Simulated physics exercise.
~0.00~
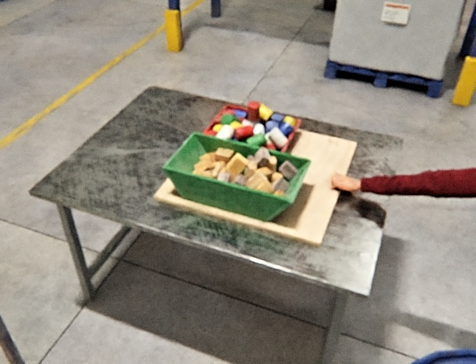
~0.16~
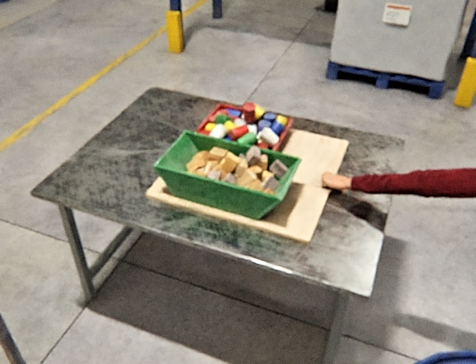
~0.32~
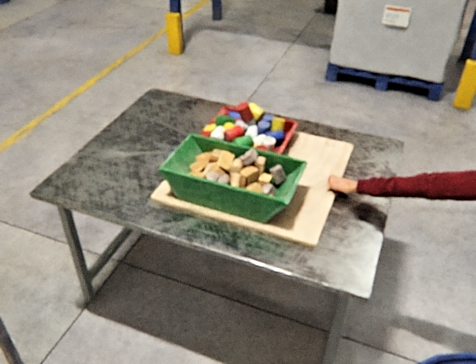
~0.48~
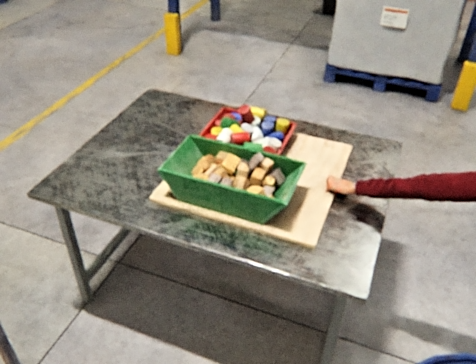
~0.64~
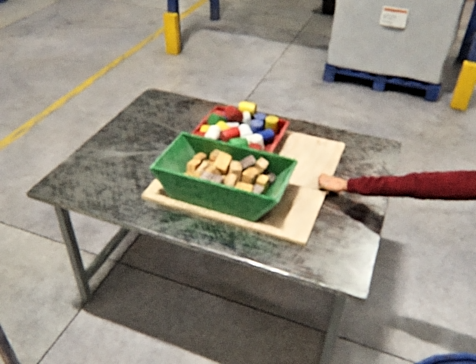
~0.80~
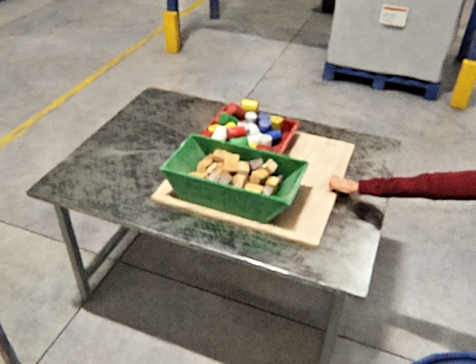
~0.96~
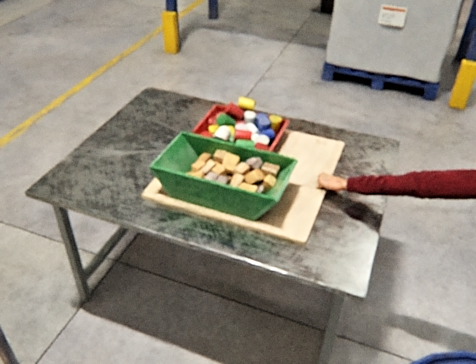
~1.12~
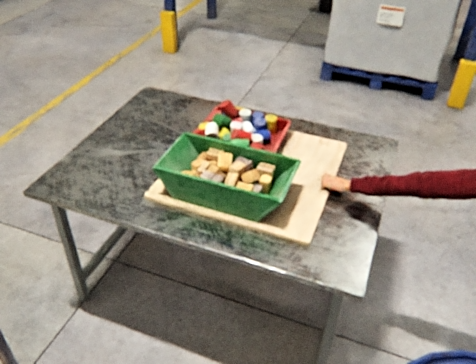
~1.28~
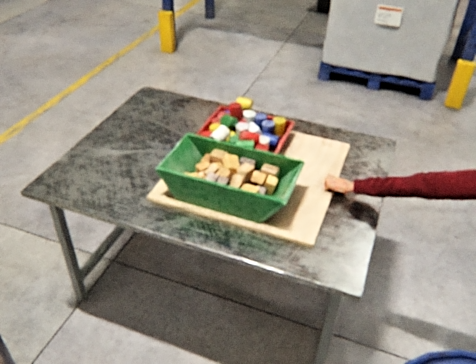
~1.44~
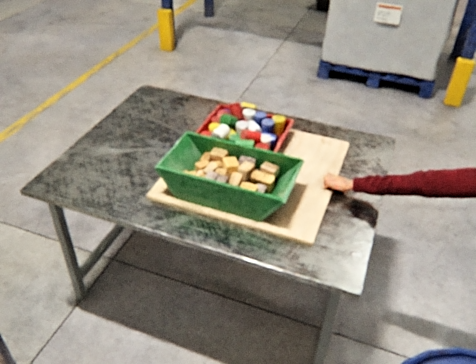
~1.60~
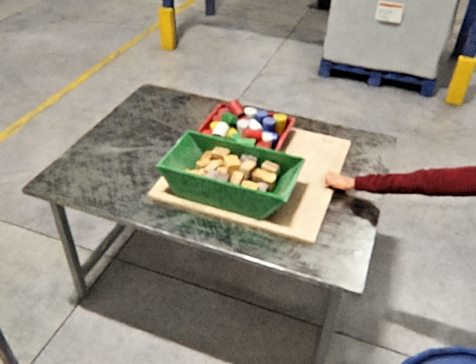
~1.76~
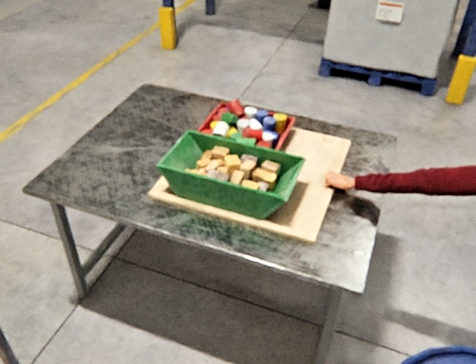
A wooden board carrying two sloping-ended totes slides on a dark, scuffed metal table in a warehouse, seen from above by a slightly swaying camera. The green tote in front holds loose wooden blocks, and the smaller red one behind it holds a heap of colourful little jars. From the right, a hand in a dark red sleeve grips the board and shifts it left and back right in short, repeated strokes. The blocks and jars jostle and resettle in their totes. Finally the board rests, the hand still on its edge, with both totes still well filled.
